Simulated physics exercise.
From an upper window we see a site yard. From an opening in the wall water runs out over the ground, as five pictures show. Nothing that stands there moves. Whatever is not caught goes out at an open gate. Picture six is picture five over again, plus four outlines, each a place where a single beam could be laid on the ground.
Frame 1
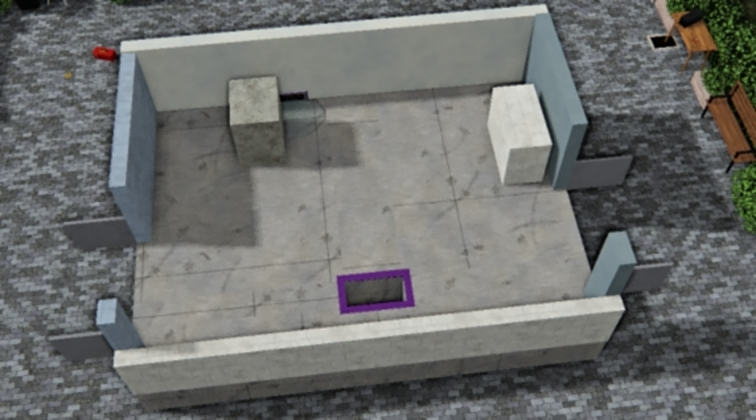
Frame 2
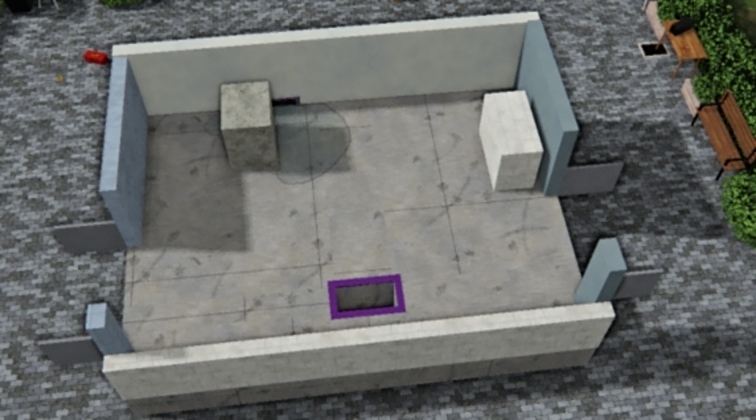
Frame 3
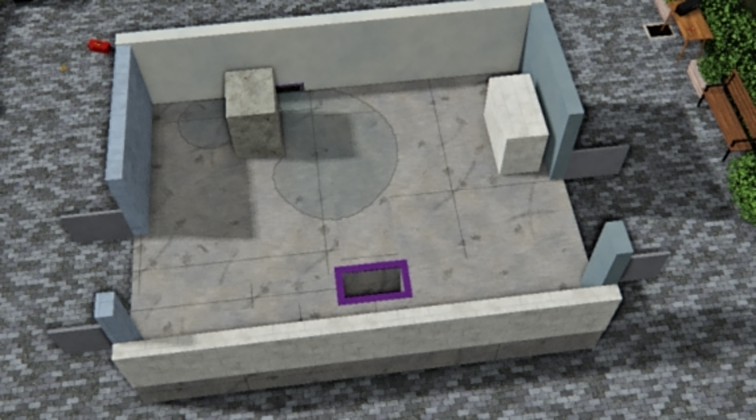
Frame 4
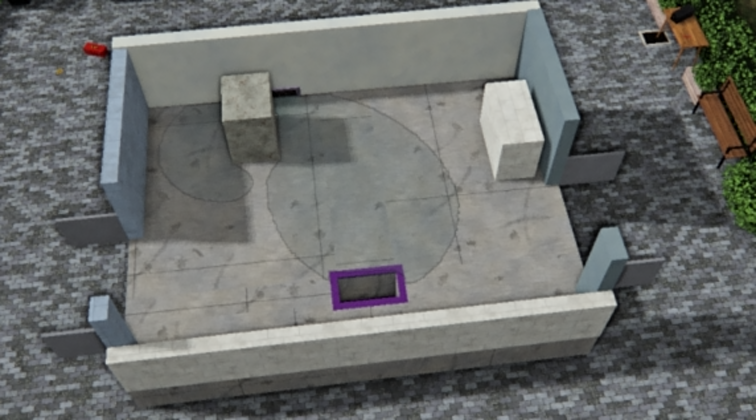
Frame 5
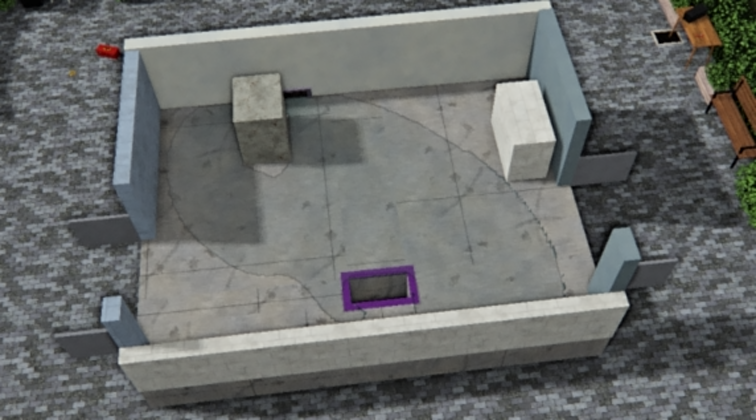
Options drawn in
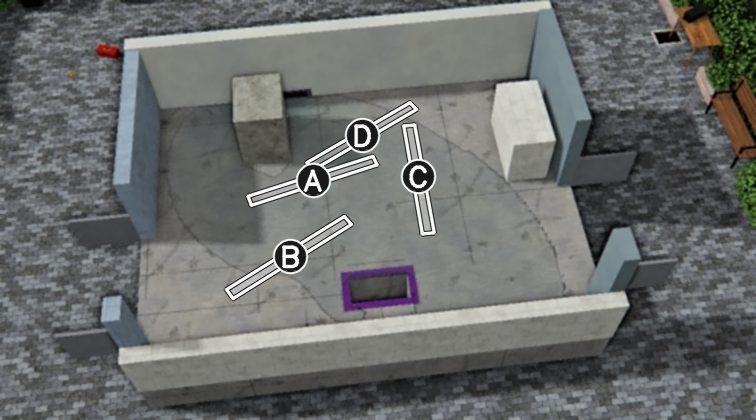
The clip shows a walled yard seen from above, where a damp patch appears beside a stone block near the back wall, spreads around the block and across the paving, and reaches the purple-framed gully near the front wall.
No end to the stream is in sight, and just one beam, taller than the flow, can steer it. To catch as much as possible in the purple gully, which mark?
C works best here.
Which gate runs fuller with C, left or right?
The right one.
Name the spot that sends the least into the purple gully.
It is A.
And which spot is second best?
D it is.
On the marked copy, A from (249, 200) to (374, 160); B from (229, 294) to (347, 220); C from (428, 233) to (409, 125); D from (310, 166) to (413, 106).
Choosing A, about 10 % of the stream goes into the purple gully, about 89 % out by the gates.
Choosing B, about 16 % of the stream goes into the purple gully, about 83 % out by the gates.
Choosing C, about 53 % of the stream goes into the purple gully, about 46 % out by the gates.
Choosing D, about 28 % of the stream goes into the purple gully, about 70 % out by the gates.
